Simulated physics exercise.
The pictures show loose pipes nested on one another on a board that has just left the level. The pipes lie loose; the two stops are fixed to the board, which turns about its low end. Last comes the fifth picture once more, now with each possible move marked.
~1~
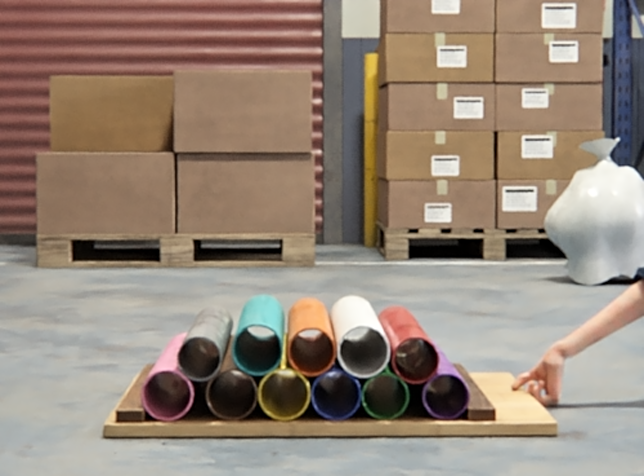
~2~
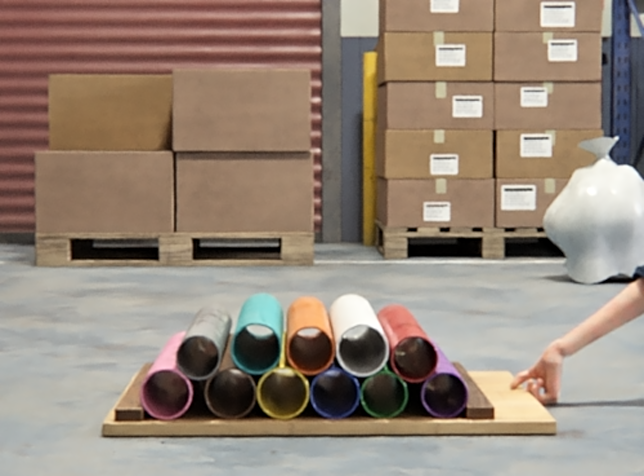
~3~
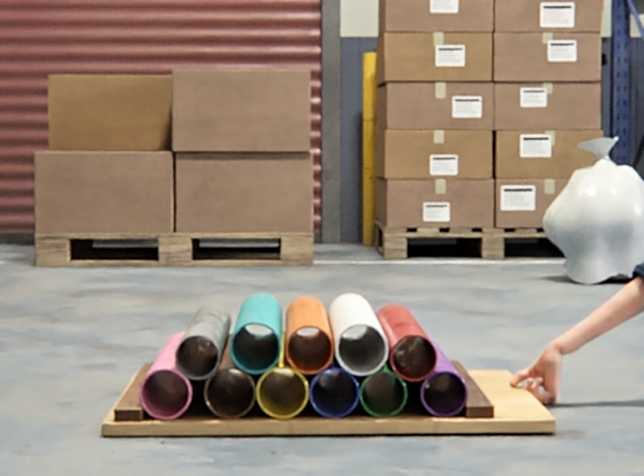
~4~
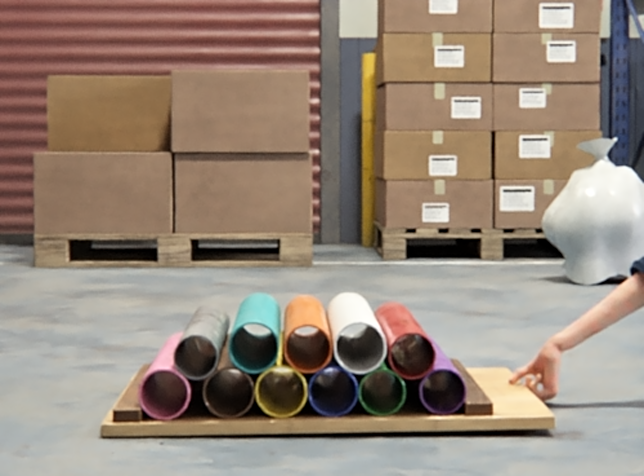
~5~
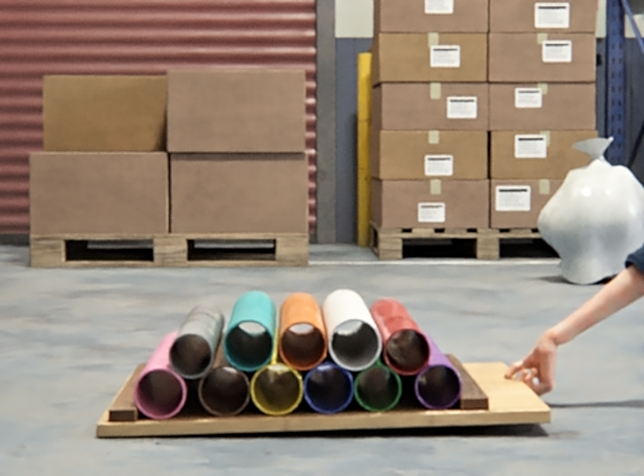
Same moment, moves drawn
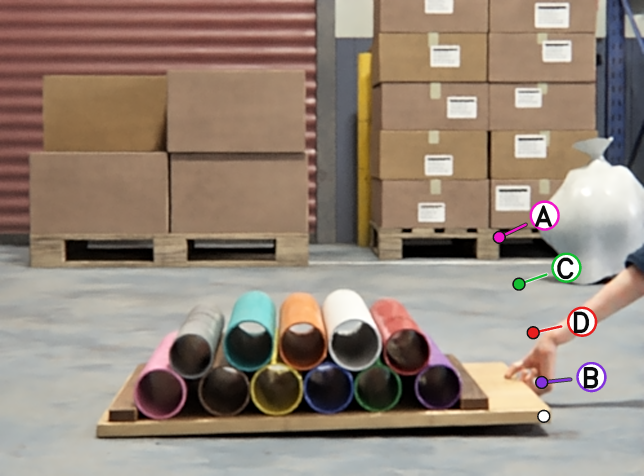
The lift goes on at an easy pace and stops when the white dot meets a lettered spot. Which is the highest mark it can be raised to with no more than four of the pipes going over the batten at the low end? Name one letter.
The highest mark that will do is A.
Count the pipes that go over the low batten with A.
The count is none.
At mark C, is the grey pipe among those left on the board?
Yes.
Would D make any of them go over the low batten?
No.
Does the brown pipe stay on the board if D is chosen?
The brown pipe: Yes.
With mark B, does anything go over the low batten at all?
No, at B.
On the marked copy, A at (499, 238); B at (541, 382); C at (519, 284); D at (533, 333); the white dot at (544, 416).
With A. Early on, board at 16°.
Further on, board at 26°.
At the end, board at 26°, none over the low batten.
As for the rest, B none over the low batten; C none over the low batten; D none over the low batten.
